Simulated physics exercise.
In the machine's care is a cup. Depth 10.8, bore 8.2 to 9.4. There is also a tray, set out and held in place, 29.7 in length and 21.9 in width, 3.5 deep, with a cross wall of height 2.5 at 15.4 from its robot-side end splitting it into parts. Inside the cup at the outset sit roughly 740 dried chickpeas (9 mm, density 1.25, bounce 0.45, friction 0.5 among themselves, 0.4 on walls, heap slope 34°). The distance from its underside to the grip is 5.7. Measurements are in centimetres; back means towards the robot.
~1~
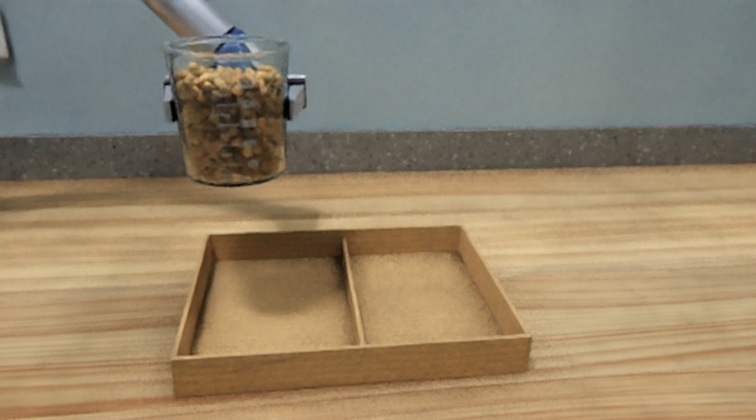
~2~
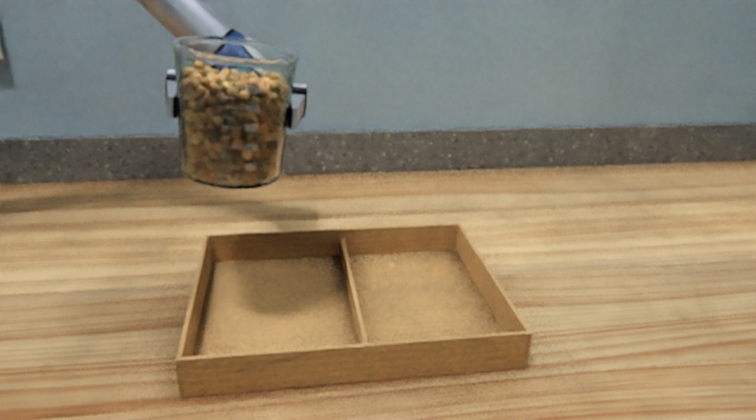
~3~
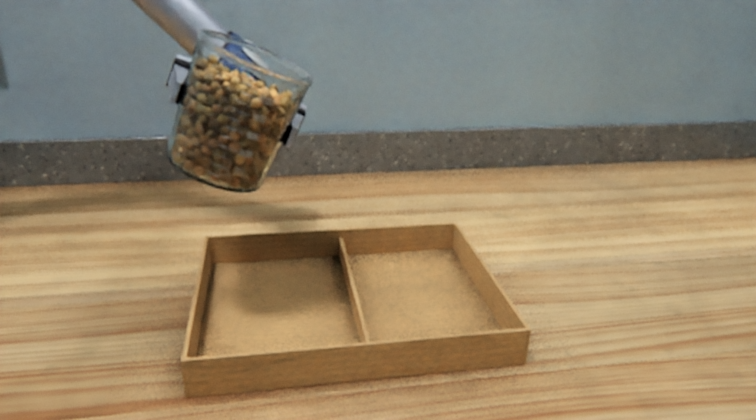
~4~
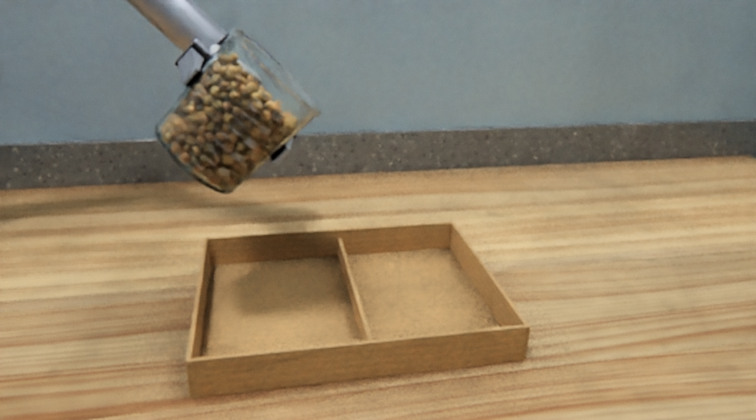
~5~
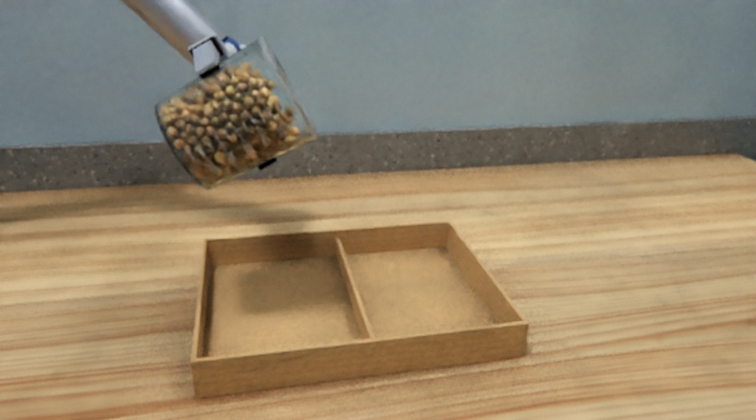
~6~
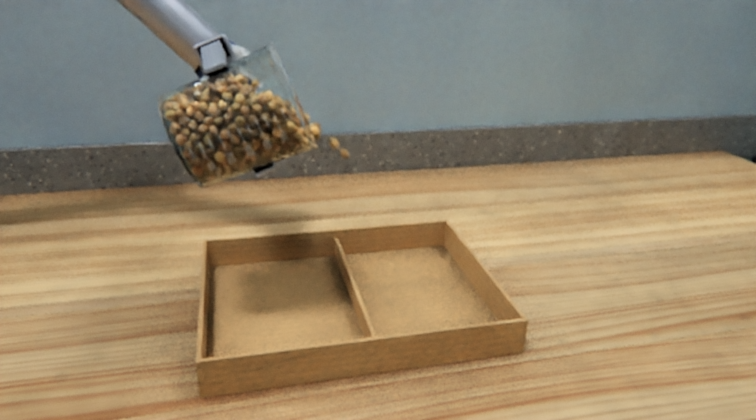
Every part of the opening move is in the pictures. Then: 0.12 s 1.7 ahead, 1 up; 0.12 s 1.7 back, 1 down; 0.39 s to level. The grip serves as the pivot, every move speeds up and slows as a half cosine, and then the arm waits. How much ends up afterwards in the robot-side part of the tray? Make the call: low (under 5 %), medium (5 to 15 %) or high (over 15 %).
My call: Low.
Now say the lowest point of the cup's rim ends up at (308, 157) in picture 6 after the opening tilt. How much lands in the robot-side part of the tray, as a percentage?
Around 5 per cent of it.
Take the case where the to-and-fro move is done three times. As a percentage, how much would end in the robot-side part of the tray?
In that case it would be near 10 percent.
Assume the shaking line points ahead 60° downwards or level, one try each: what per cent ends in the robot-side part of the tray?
First try about 0 %, second try about 5 %.
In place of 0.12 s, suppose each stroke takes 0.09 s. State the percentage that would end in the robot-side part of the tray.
That would give around 5 per cent.
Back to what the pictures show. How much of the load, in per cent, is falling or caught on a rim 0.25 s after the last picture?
That comes to about 5 per cent, more or less.
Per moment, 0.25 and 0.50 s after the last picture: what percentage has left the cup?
Taking the two times in order, I'd say 5 and then 10 per cent.
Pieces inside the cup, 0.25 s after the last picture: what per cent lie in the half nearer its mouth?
45 per cent.
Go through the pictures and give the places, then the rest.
The first picture shows cup middle at (233, 111), level; upper third of the load around (229, 86), from x 180 to 280, top at y 60; 745 in the cup.
The second picture shows cup middle at (234, 113), tilted 7° forward; upper third of the load around (233, 89), from x 185 to 285, top at y 60.
The third picture shows cup middle at (235, 116), tilted 24° forward; upper third of the load around (233, 93), from x 175 to 290, top at y 55.
The fourth picture shows cup middle at (236, 117), tilted 45° forward; upper third of the load around (233, 95), from x 165 to 295, top at y 55.
The fifth picture shows cup middle at (236, 118), tilted 62° forward; upper third of the load around (235, 97), from x 165 to 295, top at y 65.
The sixth picture shows cup middle at (238, 120), tilted 69° forward; upper third of the load around (230, 104), from x 170 to 345, top at y 75; 743 in the cup, 2 in flight or on a rim.
Then, 0.25 s later, tilted 69° forward, highest piece 24 above the table; 698 in the cup, 10 in the far-side part, 37 in flight or on a rim.
Then, 0.50 s later, tilted 16° forward, highest piece 26 above the table; 675 in the cup, 46 in the far-side part, 19 in the robot-side part, 5 in flight or on a rim.
Then, 0.83 s later, level, highest piece 26 above the table; 674 in the cup, 49 in the far-side part, 22 in the robot-side part.
Then, 1.88 s later, level, highest piece 26 above the table; 674 in the cup, 49 in the far-side part, 22 in the robot-side part.
At rest, 674 in the cup, 49 in the far-side part, 22 in the robot-side part. That is 3 % in the robot-side part of the tray.
